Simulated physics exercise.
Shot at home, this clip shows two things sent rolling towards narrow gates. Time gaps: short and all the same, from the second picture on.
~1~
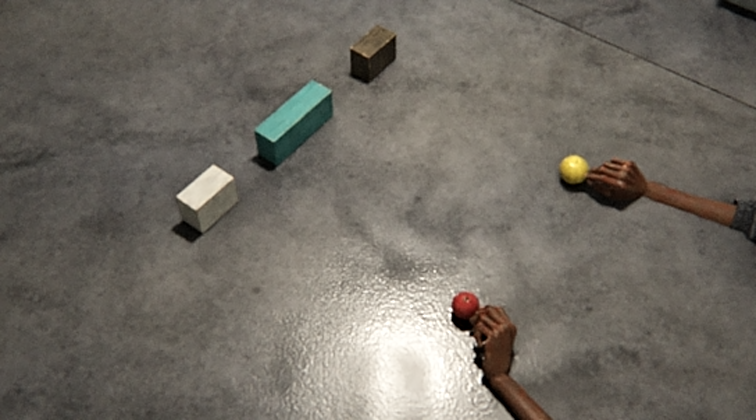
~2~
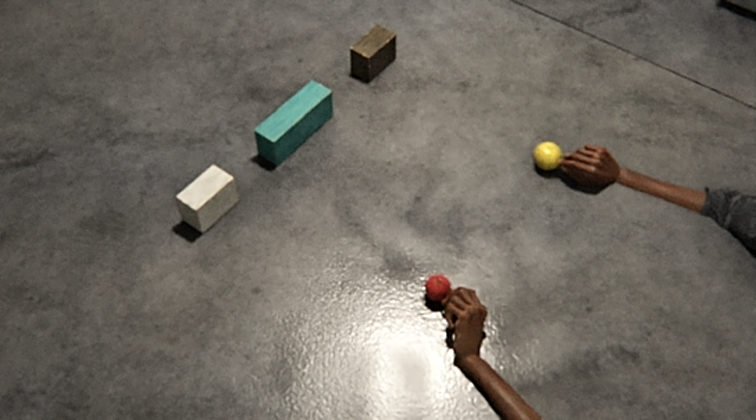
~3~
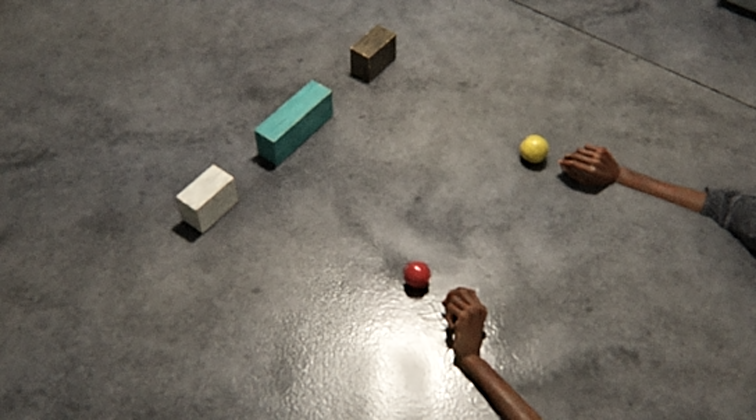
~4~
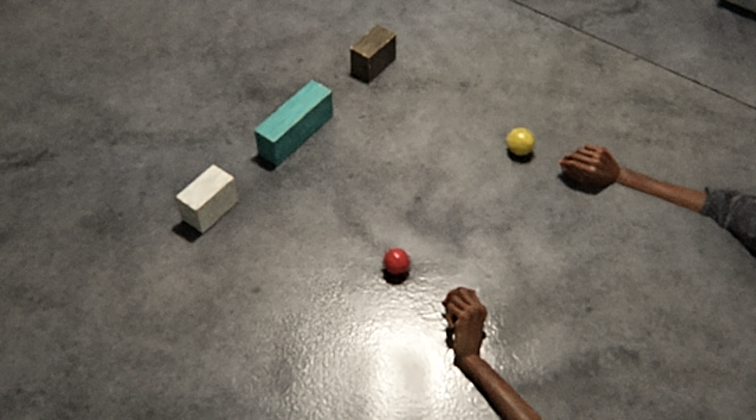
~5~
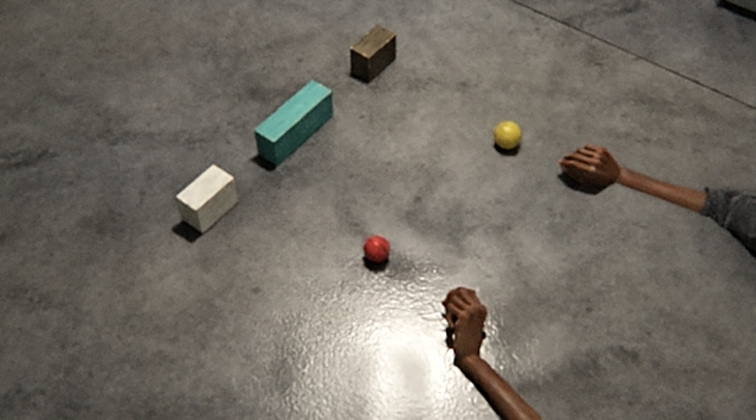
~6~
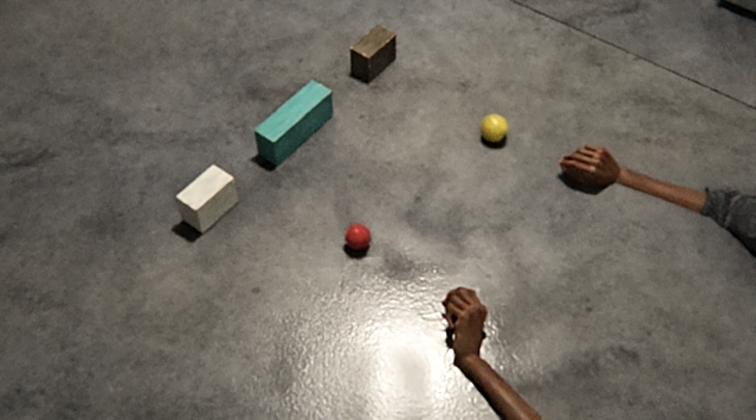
At the start, two hands on the right touch a small yellow ball and a small red one on a grey floor, across from white, turquoise and brown blocks. The hands push the balls leftward and let go, and both roll up and left while the blocks stay still.
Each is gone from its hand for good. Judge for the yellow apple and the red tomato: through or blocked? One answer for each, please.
Verdict: Yellow apple - blocked, red tomato - through.
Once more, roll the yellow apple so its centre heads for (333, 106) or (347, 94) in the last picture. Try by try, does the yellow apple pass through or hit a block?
On the first target it is held back; on the second it gets through.
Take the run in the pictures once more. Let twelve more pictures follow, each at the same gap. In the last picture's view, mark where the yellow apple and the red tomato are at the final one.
In the order asked: (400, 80), then (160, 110).
Then, 0.56 s later than the last frame, yellow apple coming back near (403, 80); red tomato heading on near (133, 93).
When it is over, the yellow apple is stopped; the red tomato gets between the blocks.
